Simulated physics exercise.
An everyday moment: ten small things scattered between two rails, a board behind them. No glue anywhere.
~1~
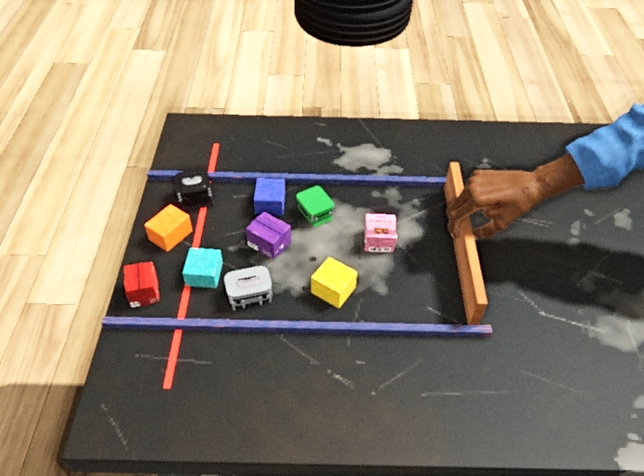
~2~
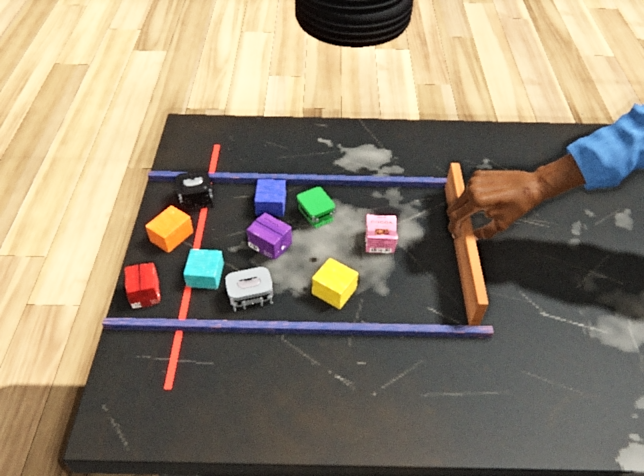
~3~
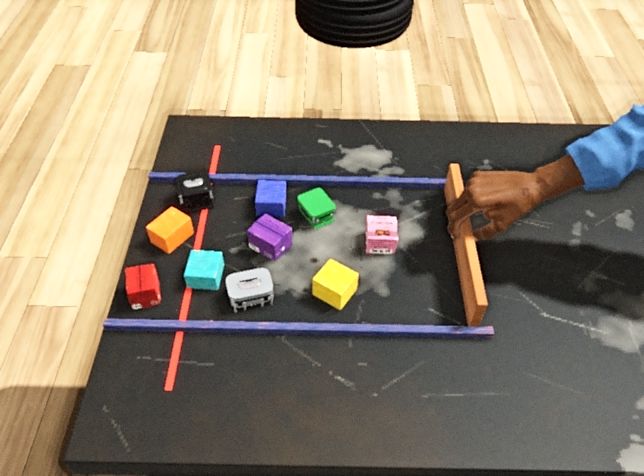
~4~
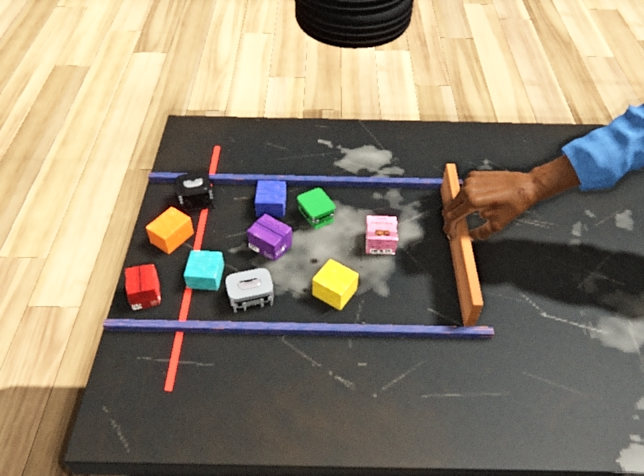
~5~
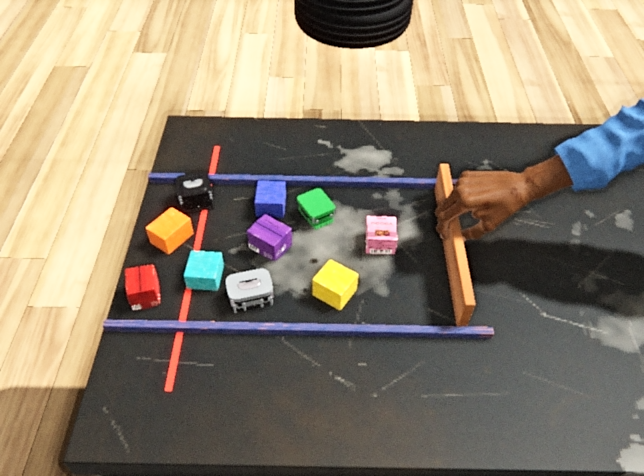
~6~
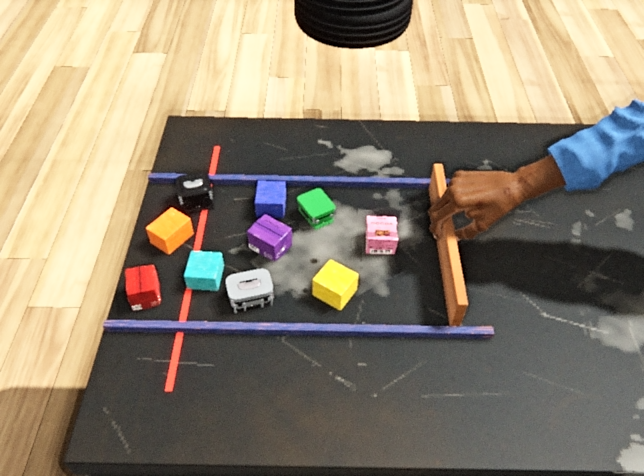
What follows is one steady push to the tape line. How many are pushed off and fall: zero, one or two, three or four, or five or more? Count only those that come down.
The number that fall off is three or four.
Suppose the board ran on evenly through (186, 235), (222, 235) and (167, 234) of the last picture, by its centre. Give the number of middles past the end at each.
Past the end: 3, 0 and 6.
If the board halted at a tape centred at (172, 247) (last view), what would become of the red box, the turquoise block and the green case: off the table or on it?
The red box is lost, the turquoise block stays on, the green case survives.
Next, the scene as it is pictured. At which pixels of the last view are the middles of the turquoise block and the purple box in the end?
The turquoise block at (168, 262), the purple box at (150, 233).
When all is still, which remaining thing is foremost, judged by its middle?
That is the grey case.
A little later, none off yet; red box at rest near (143, 288); orange block at rest near (170, 231); black case at rest near (195, 192).
When it is over, the number that fall off is three or four; down, black case, orange block and red box.
